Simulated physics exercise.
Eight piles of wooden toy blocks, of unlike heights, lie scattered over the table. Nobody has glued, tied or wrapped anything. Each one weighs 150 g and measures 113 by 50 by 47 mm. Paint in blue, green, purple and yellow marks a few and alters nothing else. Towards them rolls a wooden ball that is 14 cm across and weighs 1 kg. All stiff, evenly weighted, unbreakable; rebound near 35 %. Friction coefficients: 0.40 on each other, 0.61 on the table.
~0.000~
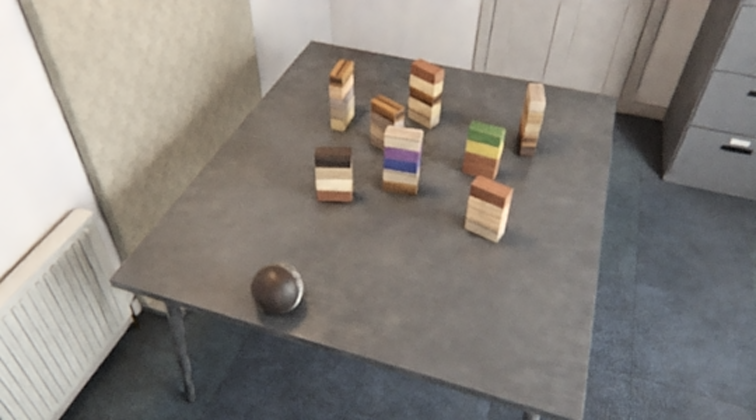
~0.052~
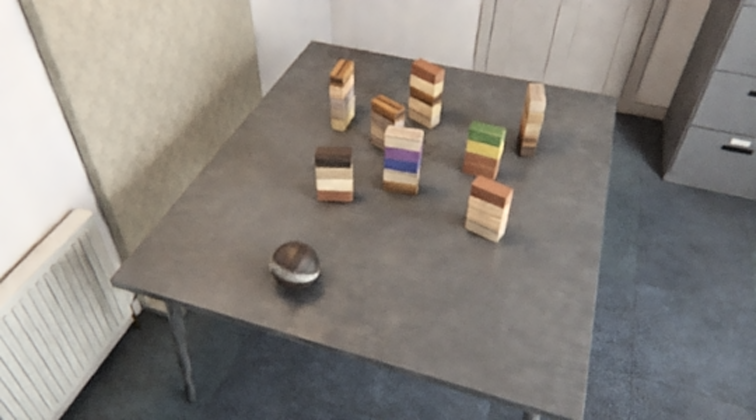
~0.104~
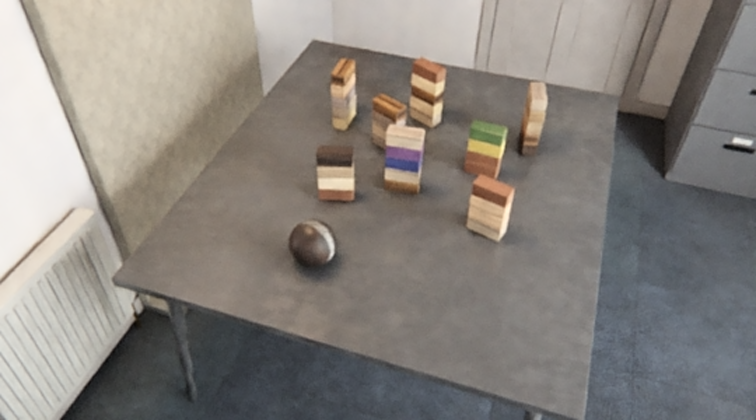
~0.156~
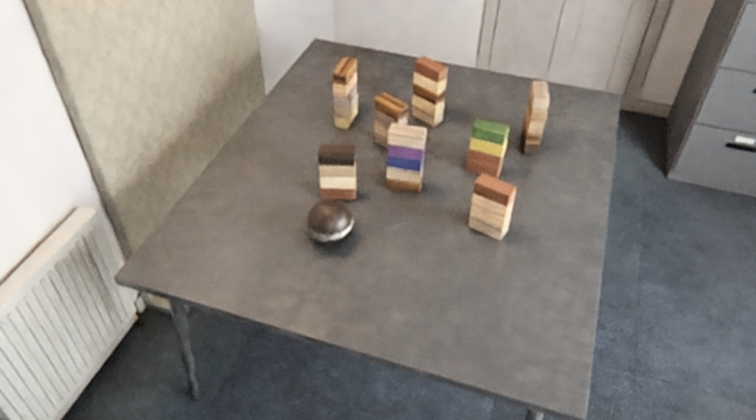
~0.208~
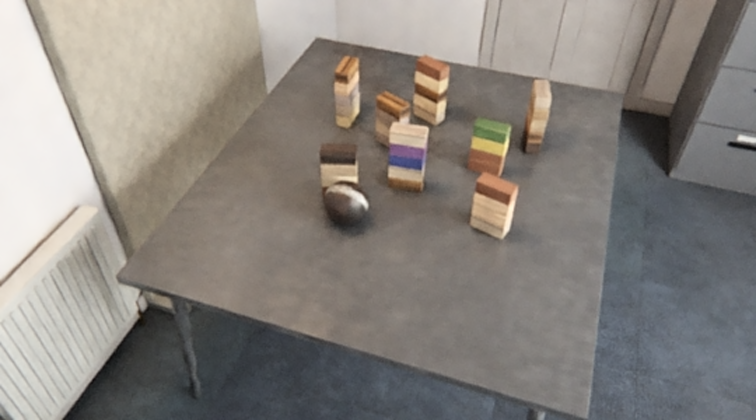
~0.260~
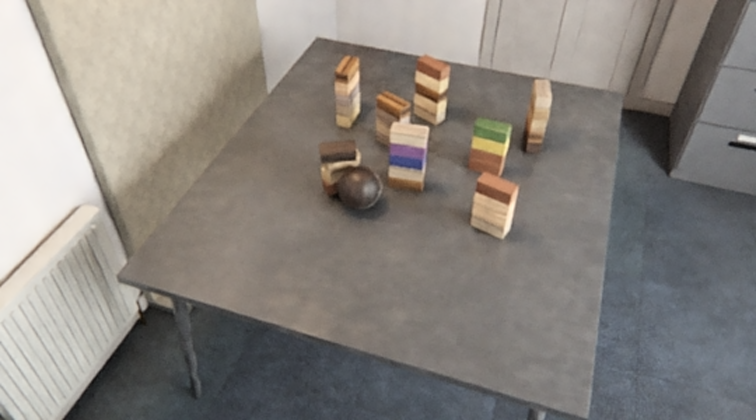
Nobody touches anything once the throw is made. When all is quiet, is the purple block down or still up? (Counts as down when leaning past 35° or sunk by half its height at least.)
That piece gets downed.
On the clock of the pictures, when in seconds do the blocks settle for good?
Around 1.5 seconds.
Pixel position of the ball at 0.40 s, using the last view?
Roughly (378, 166).
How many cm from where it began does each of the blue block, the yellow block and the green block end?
Blue 8, yellow 0, green 0.
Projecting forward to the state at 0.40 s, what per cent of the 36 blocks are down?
5 %.
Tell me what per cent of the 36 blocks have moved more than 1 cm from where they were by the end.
It works out to 35 percent.
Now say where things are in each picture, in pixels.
In the first frame (each place is the centre of the face we see best; the camera pans a little), ball (277, 288) 41 cm from contact, 1.8 m/s; purple block (401, 155); blue block (400, 166); yellow block (482, 150); all as stacked.
The second frame shows ball (295, 265) 32 cm from contact, 1.8 m/s; purple block (402, 155).
The third frame shows ball (313, 243) 22 cm from contact, 1.8 m/s; purple block (403, 154).
The fourth frame shows ball (330, 222) 13 cm from contact, 1.8 m/s; purple block (405, 153).
The fifth frame shows ball (346, 202) 39 mm from contact, 1.8 m/s; purple block (407, 152).
The sixth frame shows ball (359, 187) after contact, 1.2 m/s; purple block (407, 151); green block (490, 135); yellow block (488, 146); steepest lean 17°, the block at (338, 148); 4 have shifted.
By 0.40 s, ball still moving; 1 of the 36 blocks down; purple block tilted 15°; blue block tilted 15°.
By 0.62 s, ball still moving; 6 of the 36 blocks down; purple block on its side; blue block on its side.
When it is over (1.6 s), ball rolling away; 6 of the 36 blocks down; purple block upside down; blue block on its side; green block unmoved. In pixels of the last frame, middles, purple block near (392, 183), blue block near (417, 160).
